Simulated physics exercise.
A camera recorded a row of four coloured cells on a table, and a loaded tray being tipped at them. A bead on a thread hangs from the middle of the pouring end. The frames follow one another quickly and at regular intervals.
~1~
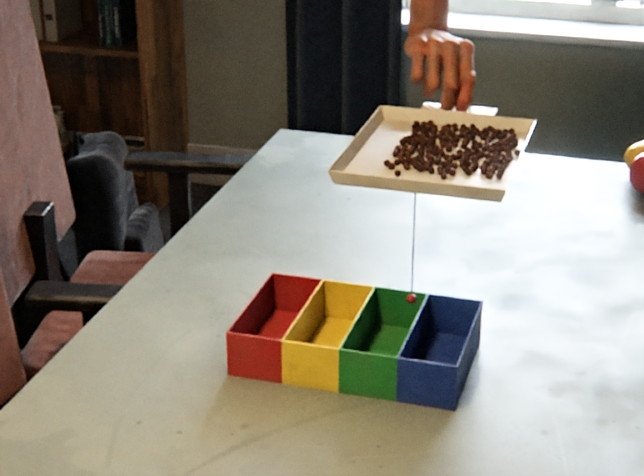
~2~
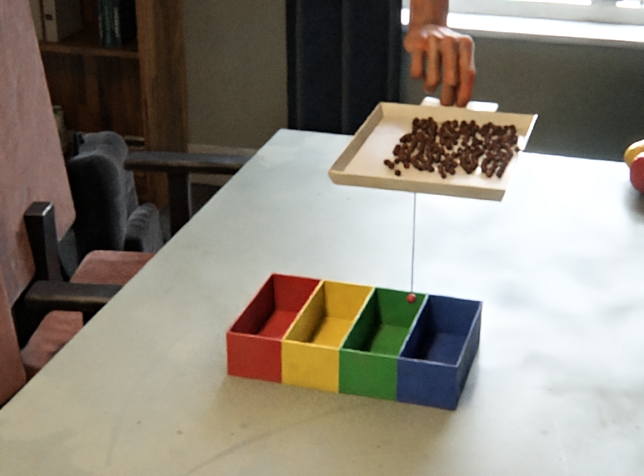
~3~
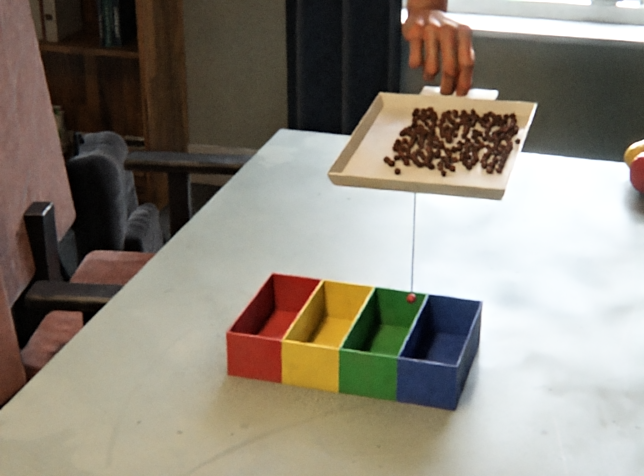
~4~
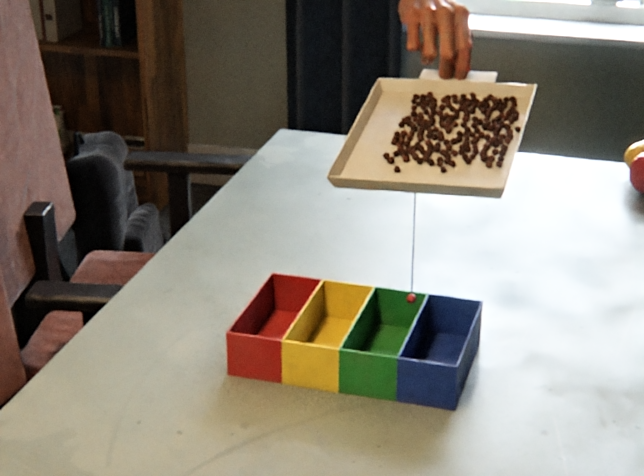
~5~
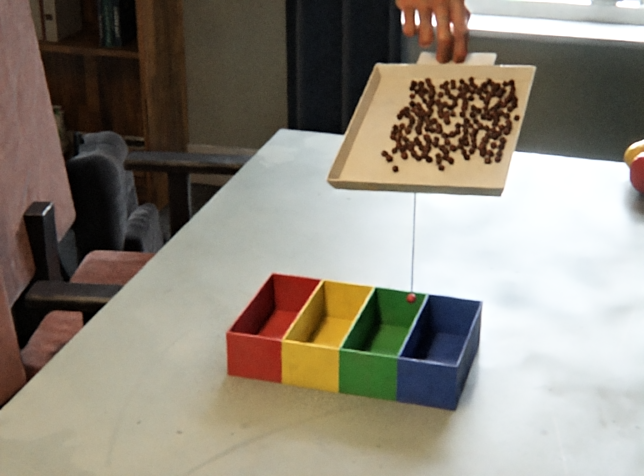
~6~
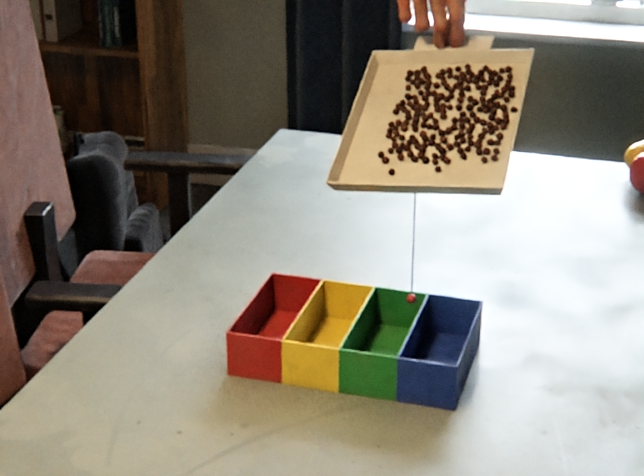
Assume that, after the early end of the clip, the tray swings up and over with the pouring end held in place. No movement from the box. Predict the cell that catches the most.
I would say the yellow one.
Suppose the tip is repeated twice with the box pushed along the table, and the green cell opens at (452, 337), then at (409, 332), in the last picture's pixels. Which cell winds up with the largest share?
Result 1: That red cell. Result 2: The cell in yellow.
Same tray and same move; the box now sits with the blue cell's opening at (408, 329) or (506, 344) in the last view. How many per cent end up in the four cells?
Result, in turn: 90 %, 90 %.
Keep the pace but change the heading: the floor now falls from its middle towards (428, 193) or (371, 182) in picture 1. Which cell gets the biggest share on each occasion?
Blue first, the yellow cell second.
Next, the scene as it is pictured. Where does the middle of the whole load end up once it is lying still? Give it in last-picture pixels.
Last view, centre at rest - approx. (337, 361).
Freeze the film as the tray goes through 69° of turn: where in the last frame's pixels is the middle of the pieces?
Near the pixel (364, 213).
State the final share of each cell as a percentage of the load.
In per cent: The red cell gets 0, the yellow cell 60, the green cell 30 and the blue cell 10.
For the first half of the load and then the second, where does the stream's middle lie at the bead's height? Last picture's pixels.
First part (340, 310), rest (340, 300).
Just after the last frame, tray tipped steeply; roughly half on the tray; about a tenth in the yellow cell; just a few in the green cell; just a few in the red cell; just a few in the blue cell; roughly a third falling or outside the box.
A moment on, tray tipped past a quarter turn; roughly half in the yellow cell; roughly a quarter in the green cell; about a tenth in the blue cell; just a few in the red cell; about a tenth falling or outside the box.
Further on, tray tipped past a quarter turn; roughly two thirds in the yellow cell; roughly a quarter in the green cell; about a tenth in the blue cell; just a few in the red cell; about a tenth falling or outside the box.
When it is over, tray tipped past a quarter turn; roughly two thirds in the yellow cell; roughly a quarter in the green cell; about a tenth in the blue cell; just a few in the red cell; about a tenth outside the box.
